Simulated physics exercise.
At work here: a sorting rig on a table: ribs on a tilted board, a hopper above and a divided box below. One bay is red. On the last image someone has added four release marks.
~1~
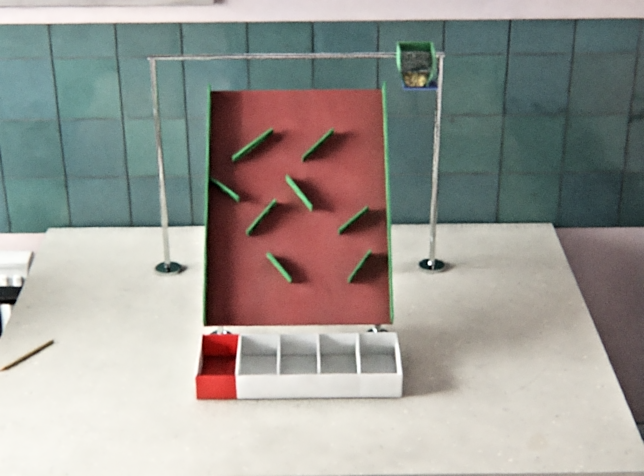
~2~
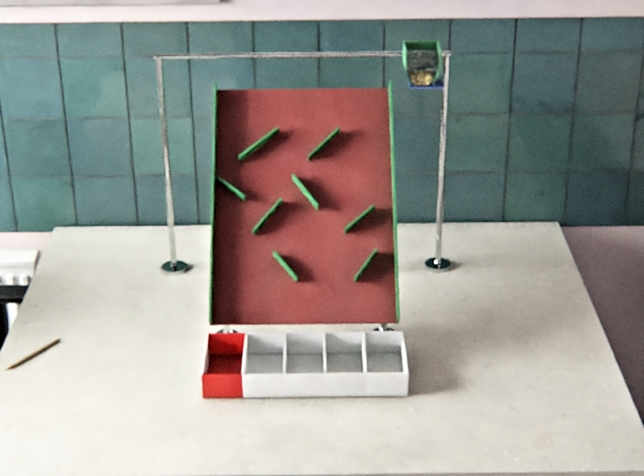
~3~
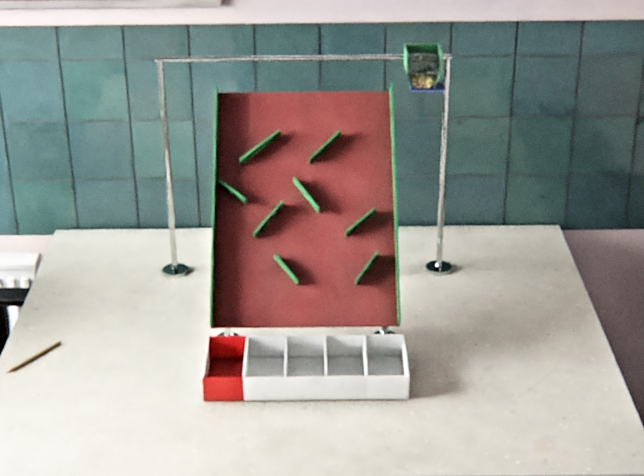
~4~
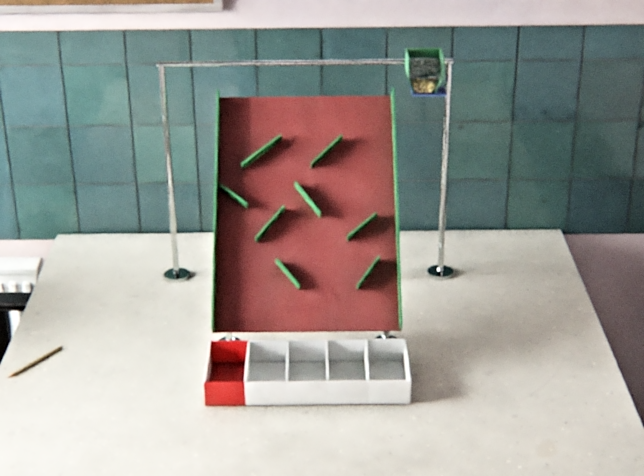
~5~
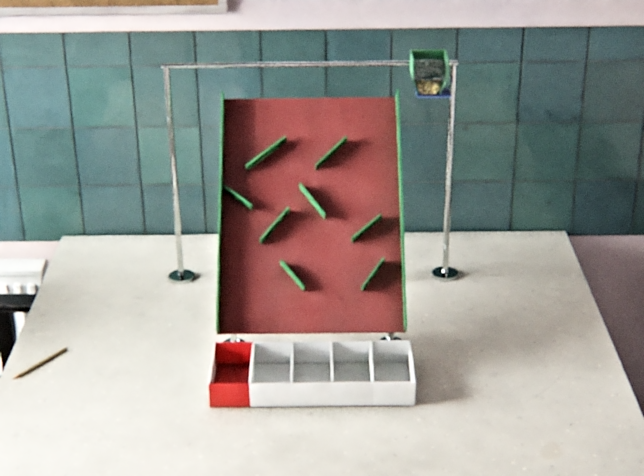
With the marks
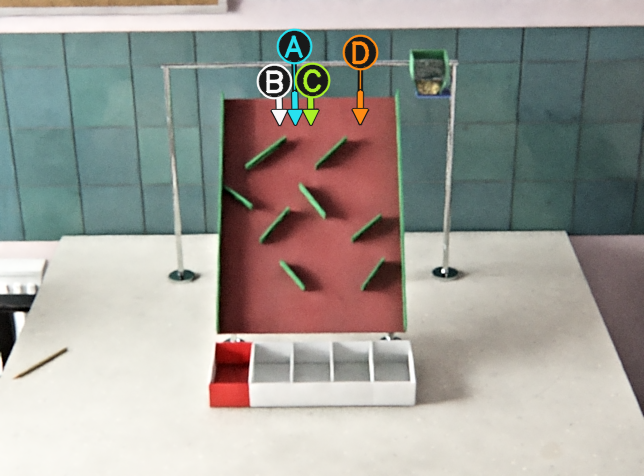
Camera drifting slightly over a still tabletop sorting rig, with green ribs on a tilted red board above a divided box.
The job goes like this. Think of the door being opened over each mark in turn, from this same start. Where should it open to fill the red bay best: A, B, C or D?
B works best here.
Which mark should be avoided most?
D it is.
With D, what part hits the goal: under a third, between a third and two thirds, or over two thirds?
Mark D gives under a third.
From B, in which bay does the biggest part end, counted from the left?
The first from the left.
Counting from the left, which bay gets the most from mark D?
It is the third one.
On the marked copy, mark A meets the board at (295, 119); mark B meets the board at (279, 119); mark C meets the board at (310, 119); mark D meets the board at (360, 118).
For mark A, roughly a third in the red bay, roughly half in other bays, about a tenth held on the board, about a tenth outside the box.
For mark B, the larger part in the red bay, roughly a quarter in other bays, just a few held on the board.
For mark C, roughly half in the red bay, roughly half in other bays, just a few outside the box.
For mark D, about a tenth in the red bay, the larger part in other bays.
